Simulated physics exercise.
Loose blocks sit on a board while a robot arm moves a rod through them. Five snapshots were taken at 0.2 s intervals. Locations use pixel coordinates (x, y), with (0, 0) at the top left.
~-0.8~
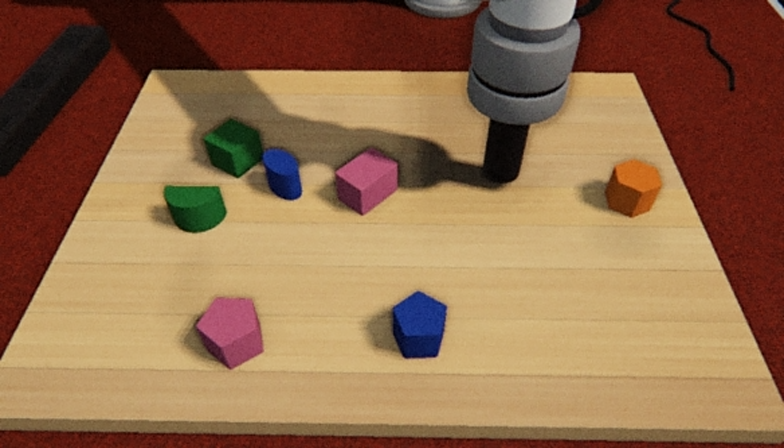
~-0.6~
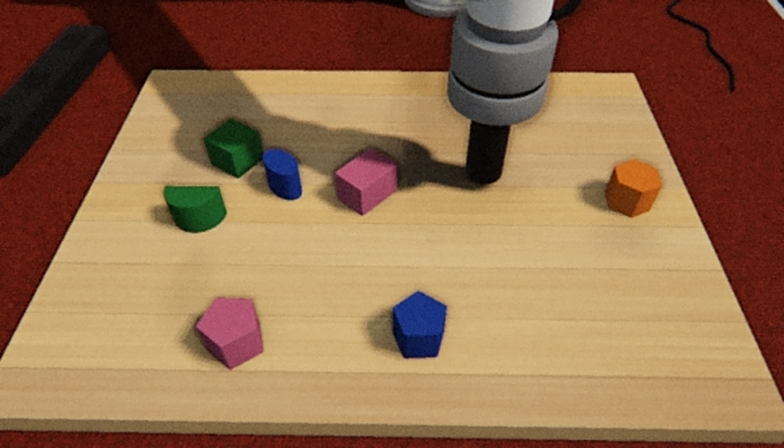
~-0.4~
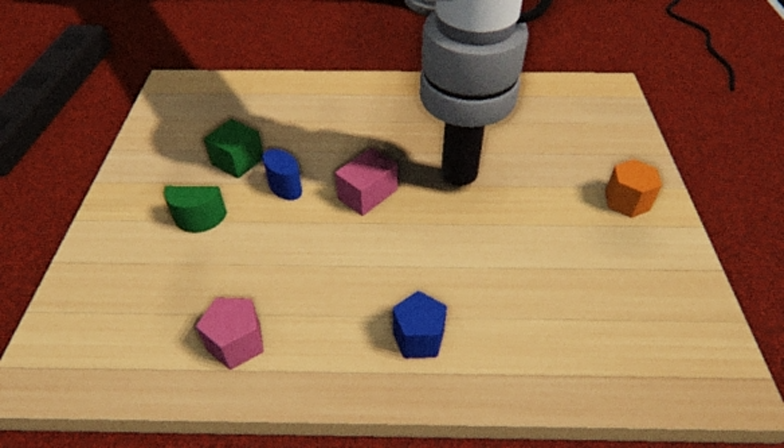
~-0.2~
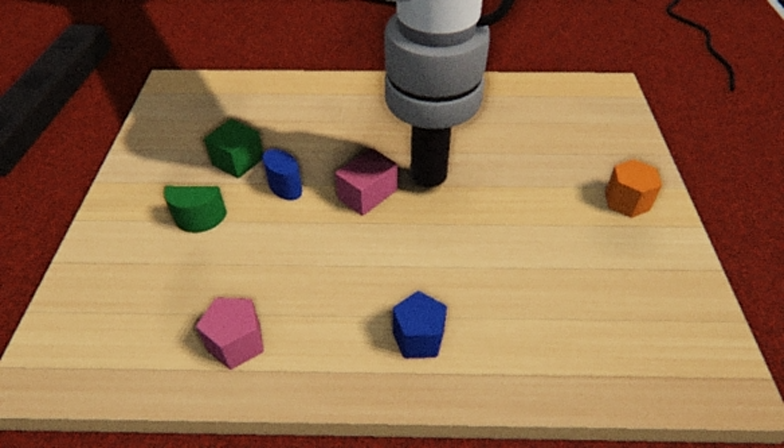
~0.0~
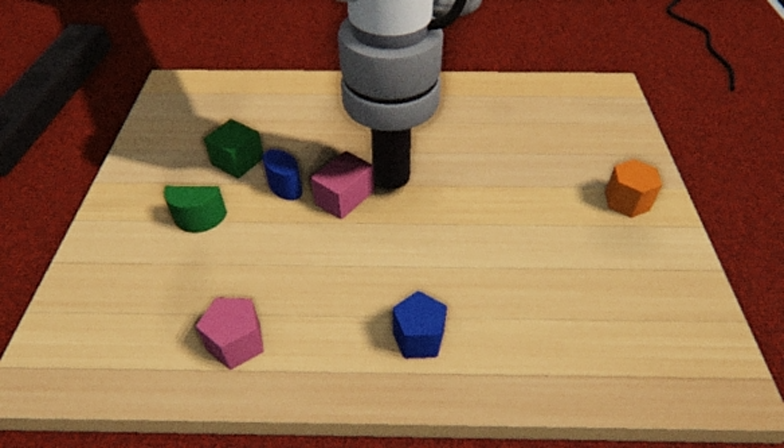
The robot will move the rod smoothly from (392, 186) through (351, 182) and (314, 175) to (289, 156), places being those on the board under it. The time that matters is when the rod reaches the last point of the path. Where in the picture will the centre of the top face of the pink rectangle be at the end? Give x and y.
I'd expect the centre of its top face to be at (294, 178).
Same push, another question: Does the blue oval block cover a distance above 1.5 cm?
Yes, I think so.
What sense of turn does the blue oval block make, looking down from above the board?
Viewed from the top, it goes clockwise.
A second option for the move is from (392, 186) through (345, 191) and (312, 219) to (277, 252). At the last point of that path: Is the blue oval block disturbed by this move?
Here's my answer: The blue oval block gets displaced.
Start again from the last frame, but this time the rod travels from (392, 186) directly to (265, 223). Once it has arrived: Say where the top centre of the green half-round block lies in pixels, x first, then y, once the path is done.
Just about (166, 189).
On the path given first. One third of the way, rod (350, 173); blue oval block (276, 162), turned 15° clockwise; pink rectangle (308, 177), turned 35° anticlockwise.
Two thirds of the way, rod (312, 165); blue oval block (257, 164), turned 70° clockwise; pink rectangle (294, 178), turned 80° anticlockwise.
At the end, rod (287, 147); green four-sided block still; blue oval block (257, 164), turned 70° clockwise; pink rectangle (294, 178), turned 80° anticlockwise.
